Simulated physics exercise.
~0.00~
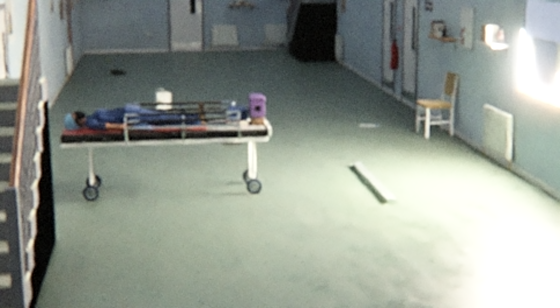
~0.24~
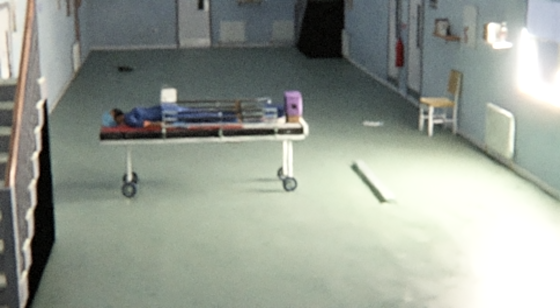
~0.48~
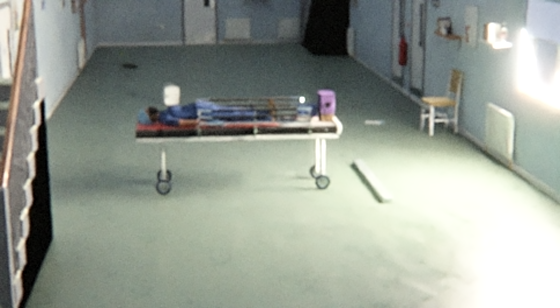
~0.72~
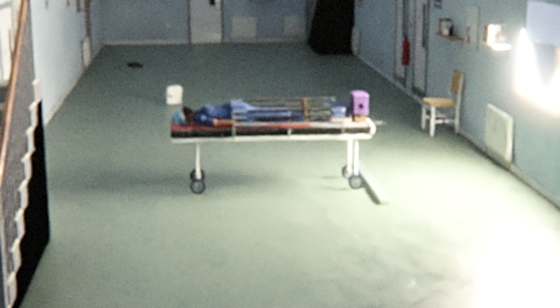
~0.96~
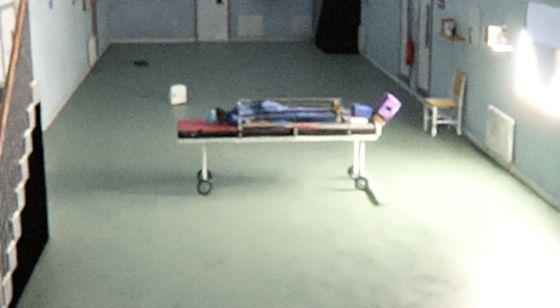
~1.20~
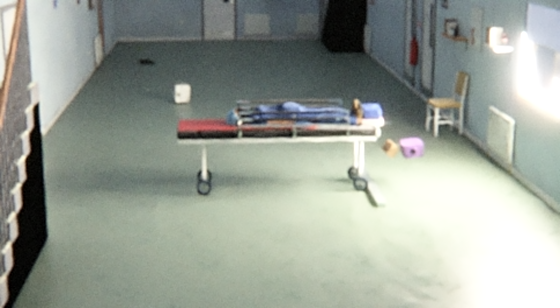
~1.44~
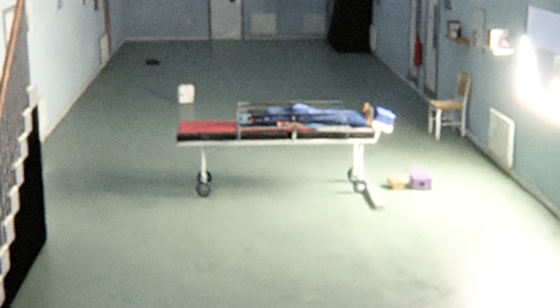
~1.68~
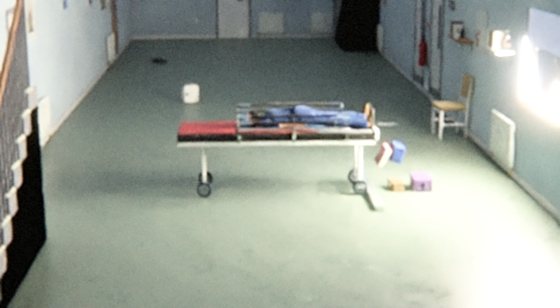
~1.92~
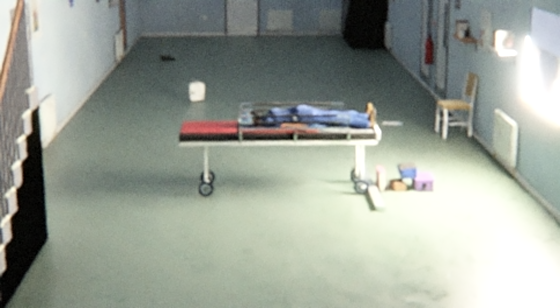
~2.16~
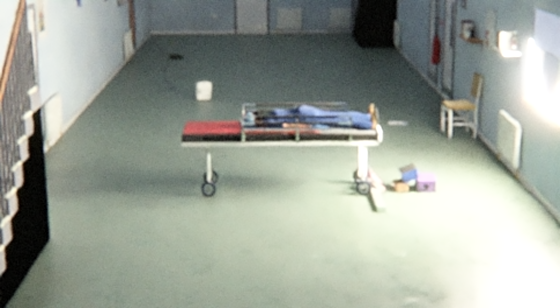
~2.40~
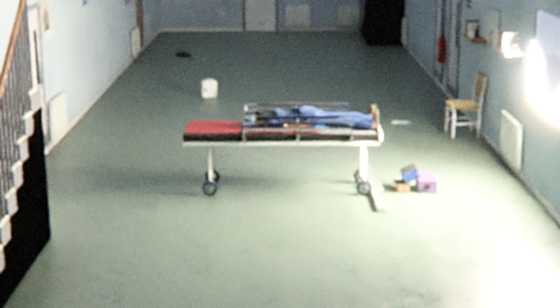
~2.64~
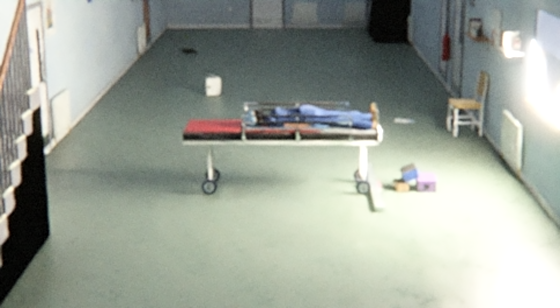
A gurney carrying a limp person in blue rolled right across a hall and stopped abruptly, and the person slid toward its right end as a purple box and other small items tumbled to the floor, leaving the person lying still on top.
